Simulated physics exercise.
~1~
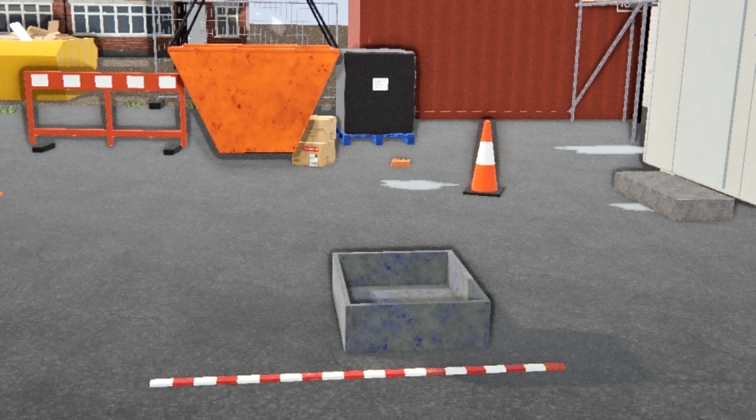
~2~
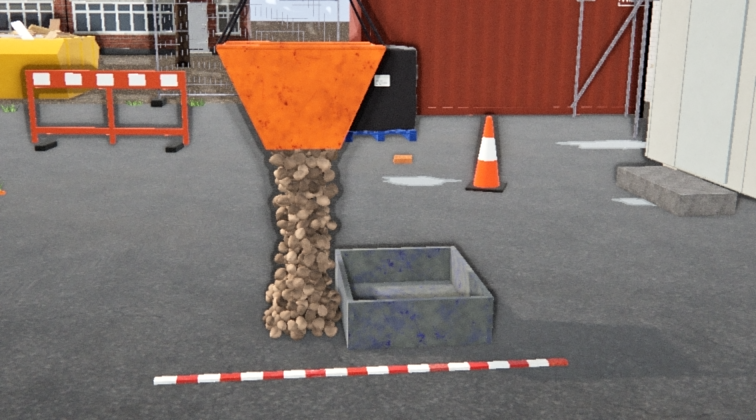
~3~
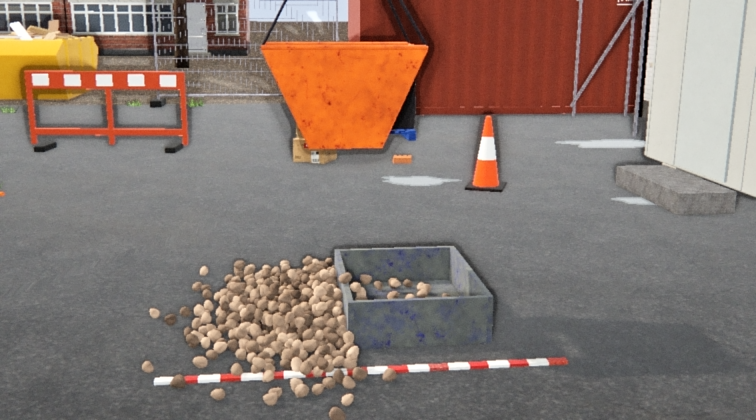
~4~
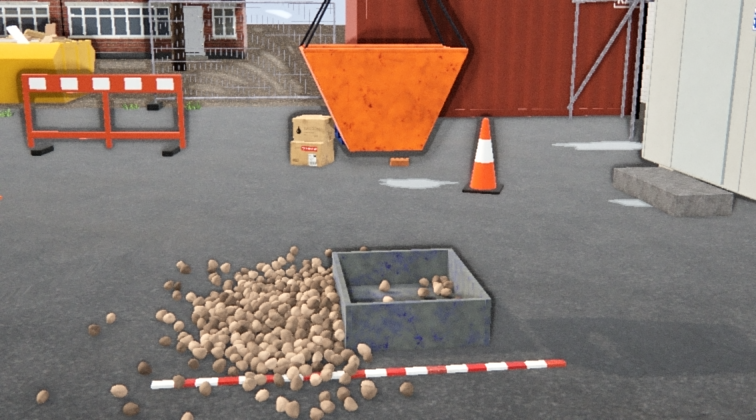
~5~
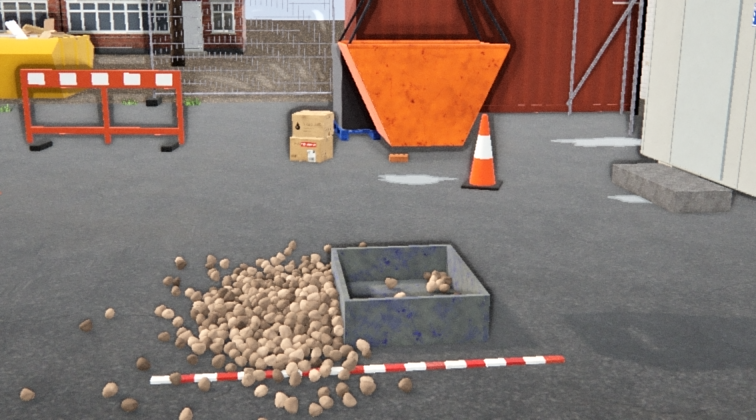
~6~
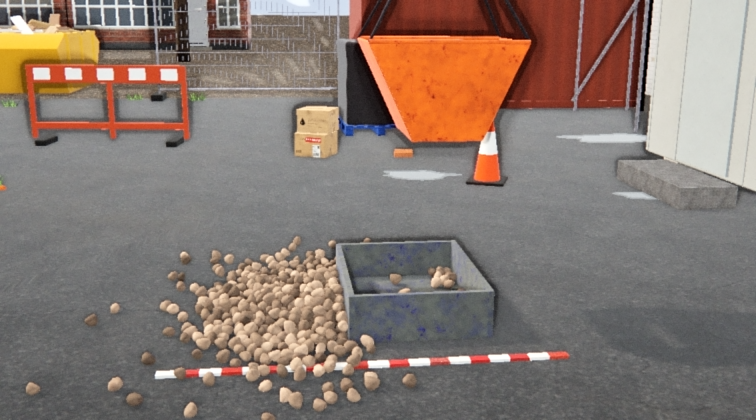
An orange hopper hangs over a grey paved yard, seen from slightly above by a gently swaying camera, with a red container, a barrier and stacked boxes behind. An open grey bin stands in front, near a red and white striped pole on the ground and a traffic cone to the right. As the hopper moves right, brown rounded stones pour from its underside in a thick column, landing left of the bin. They spread into a wide heap against its side, some rolling past the pole. The emptied hopper continues right toward the cone, leaving only a few stones inside the bin.
